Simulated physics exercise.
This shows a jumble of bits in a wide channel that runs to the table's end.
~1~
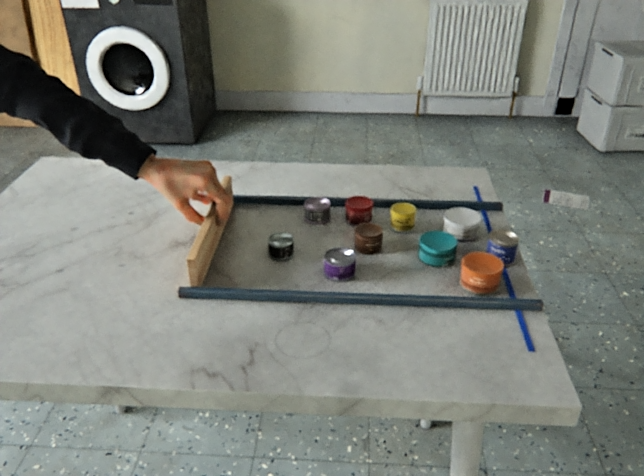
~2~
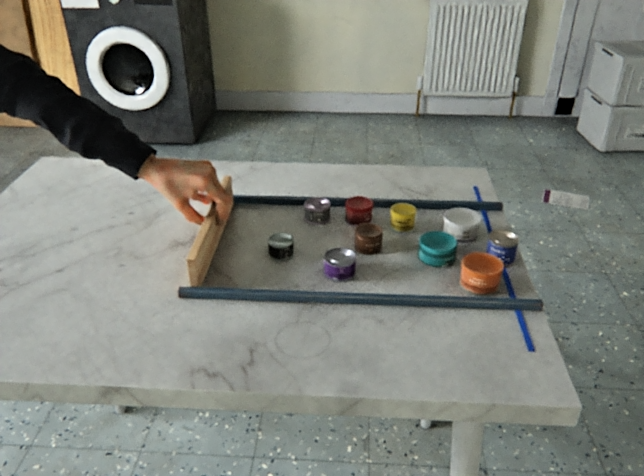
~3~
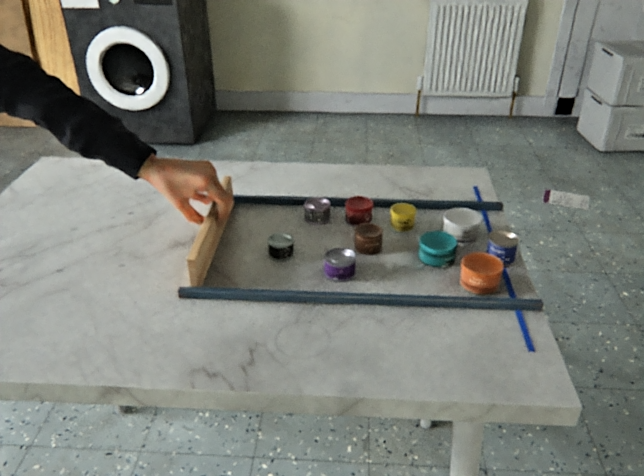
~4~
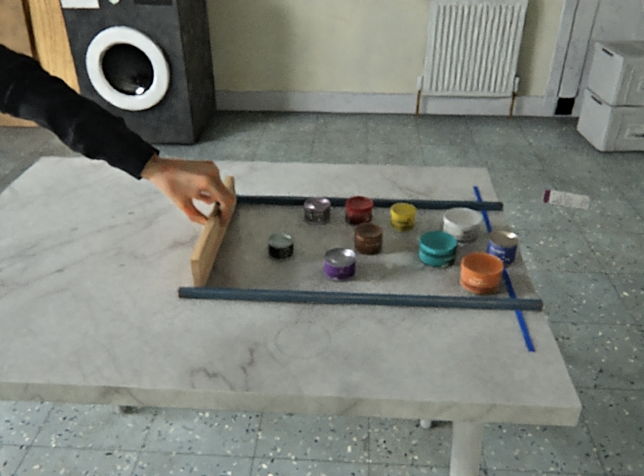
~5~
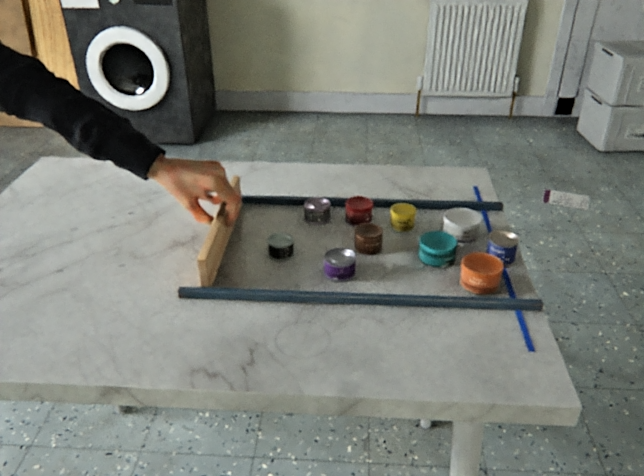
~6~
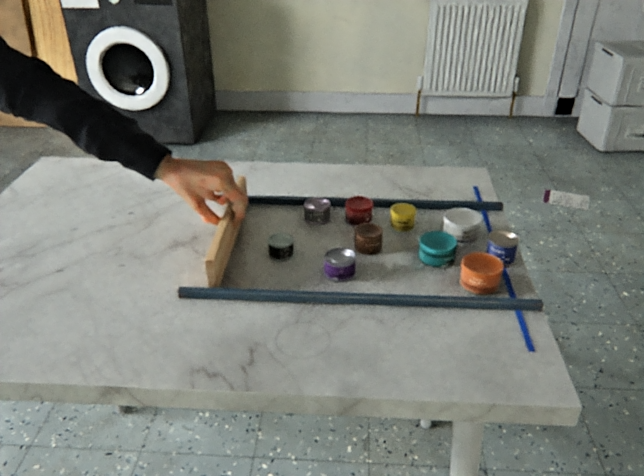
A hand in a dark sleeve slides a wooden board slightly to the right between two dark rails on a marble-patterned table, while the colourful small pots ahead of it, some near a blue tape line, stay still.
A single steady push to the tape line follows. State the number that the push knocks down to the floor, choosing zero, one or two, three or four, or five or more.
Drops: At least five.
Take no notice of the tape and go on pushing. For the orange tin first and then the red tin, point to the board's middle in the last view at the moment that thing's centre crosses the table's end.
For the orange tin, about (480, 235); for the red tin, about (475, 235).
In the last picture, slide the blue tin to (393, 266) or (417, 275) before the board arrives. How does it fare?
One after the other: It ends up falling; it keeps its spot.
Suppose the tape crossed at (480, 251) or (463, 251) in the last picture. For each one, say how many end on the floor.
It comes to 5, then 1.
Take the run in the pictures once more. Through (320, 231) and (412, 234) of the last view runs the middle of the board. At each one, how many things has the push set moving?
First 3, after that 8.
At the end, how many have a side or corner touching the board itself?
Contact count: 5.
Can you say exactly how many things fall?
Result: A total of 5.
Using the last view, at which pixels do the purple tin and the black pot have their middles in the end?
They come to rest around (524, 271) and (515, 254).
Early on, none off yet; blue tin at rest near (502, 249); orange tin at rest near (481, 274); white pot at rest near (461, 225).
Finally, the number that fall off is five or more; lost, red tin, turquoise tub, white pot, orange tin and blue tin.
